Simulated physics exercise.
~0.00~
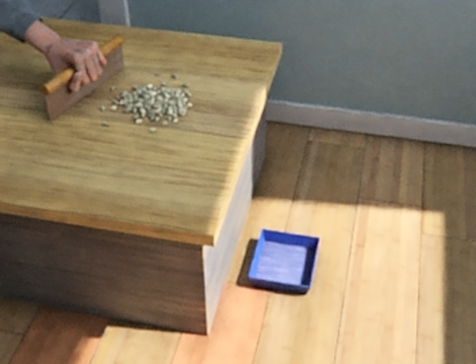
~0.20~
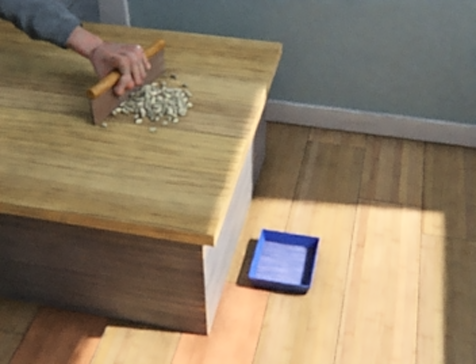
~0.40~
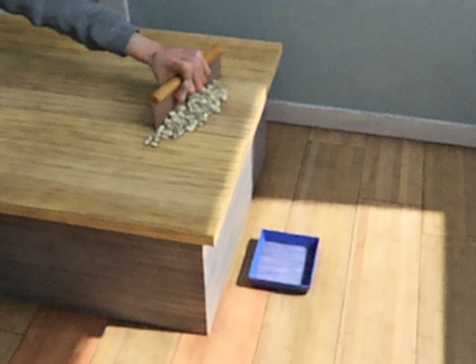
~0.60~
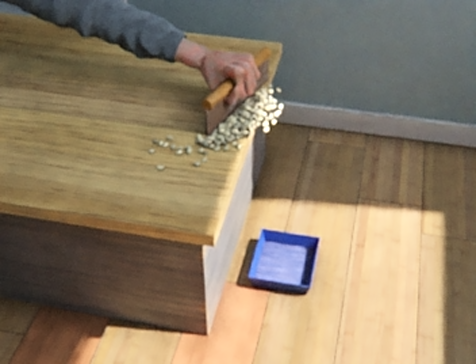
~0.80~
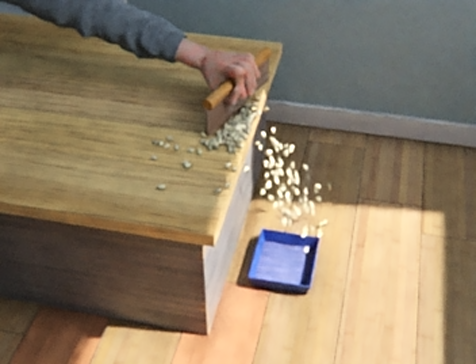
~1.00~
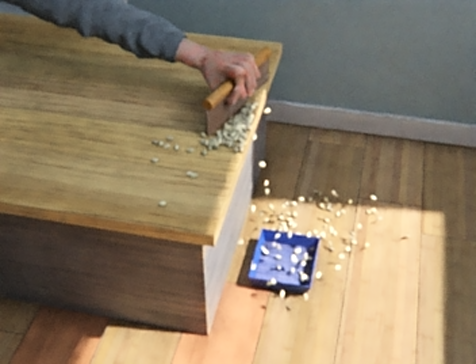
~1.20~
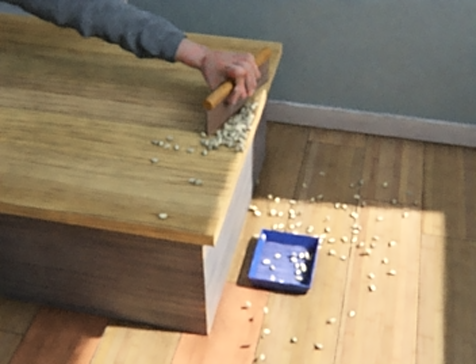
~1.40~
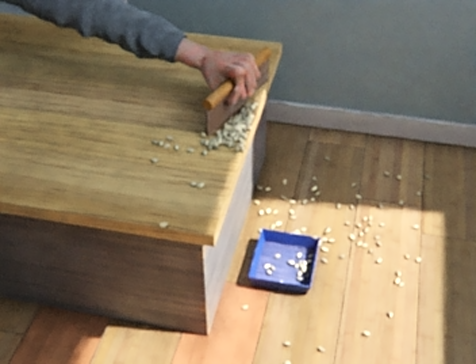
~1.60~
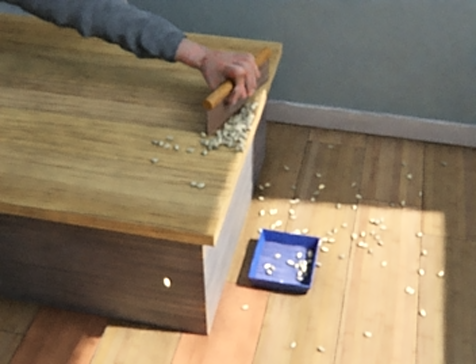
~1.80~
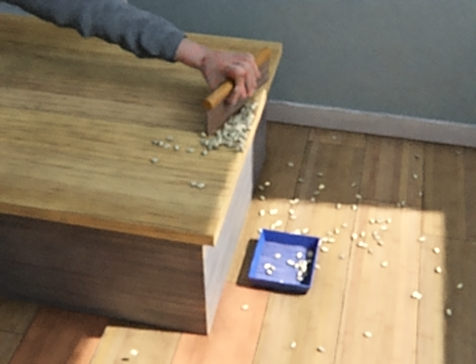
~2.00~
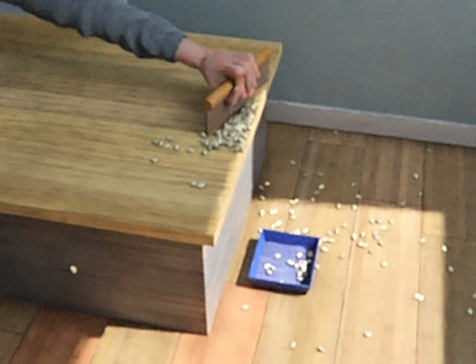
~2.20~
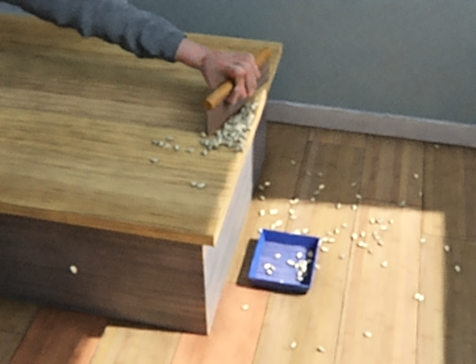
A hand pushes a scraper through a pile of white beans on a wooden surface, driving them right and stopping at the edge; many spill over, a few landing in the blue tin and more scattering across the floor, while a large share stays on top.
